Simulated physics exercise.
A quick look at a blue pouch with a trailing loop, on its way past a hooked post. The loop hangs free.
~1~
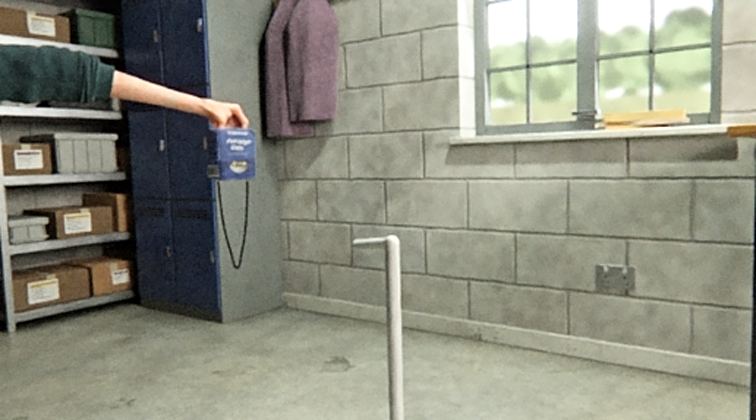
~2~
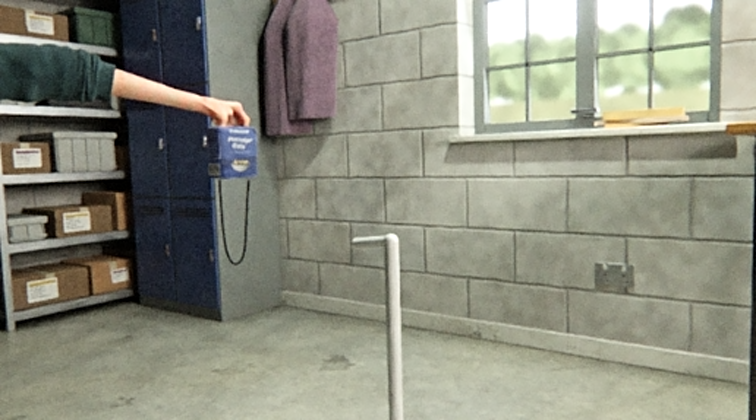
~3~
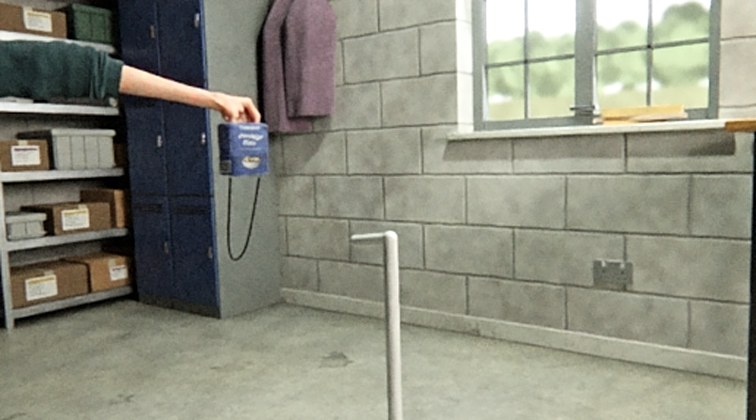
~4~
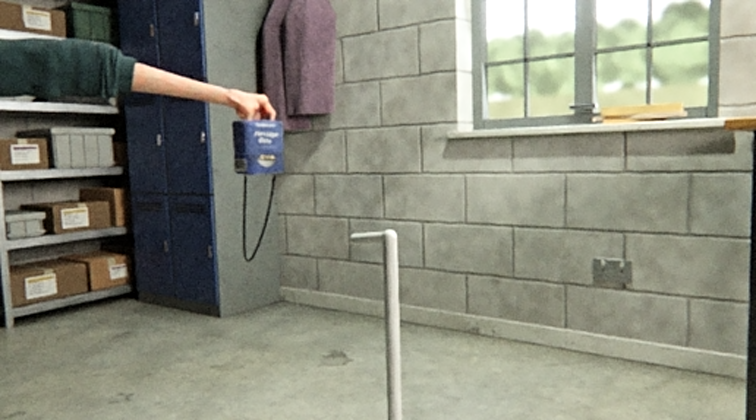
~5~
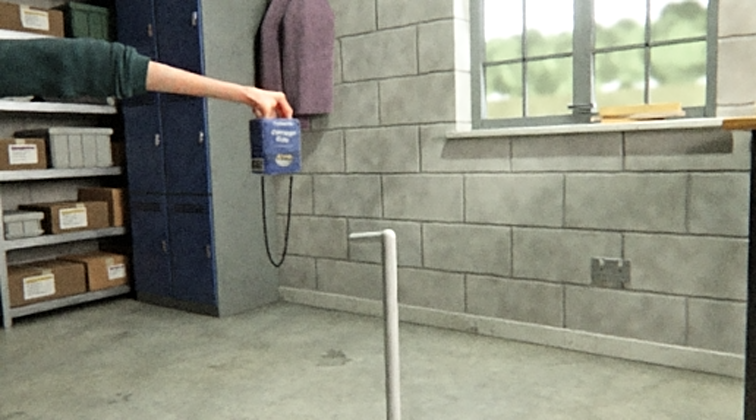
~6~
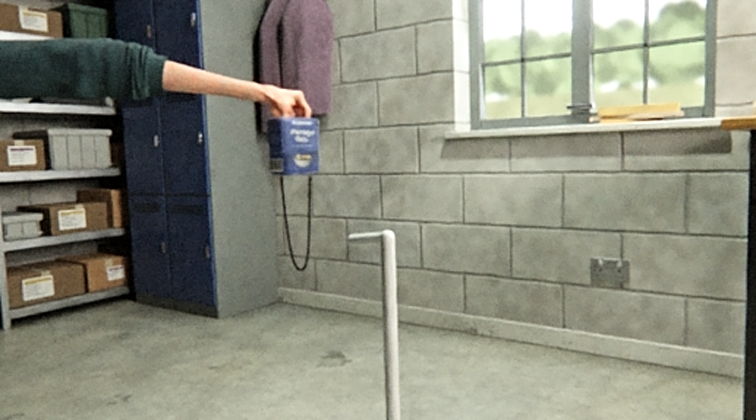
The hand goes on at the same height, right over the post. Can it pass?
In the end the blue pouch snags on the hook.
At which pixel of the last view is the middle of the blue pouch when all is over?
Its middle is at (451, 140).
Then, 0.26 s on from there, pouch nearing the post near (325, 145).
Then, 0.64 s on from there, pouch over the post near (373, 143).
Then, 1.04 s on from there, pouch past the post near (432, 140).
In the end, pouch past the post near (451, 139); loop tight round the post, hand stopped. The blue pouch gets caught.
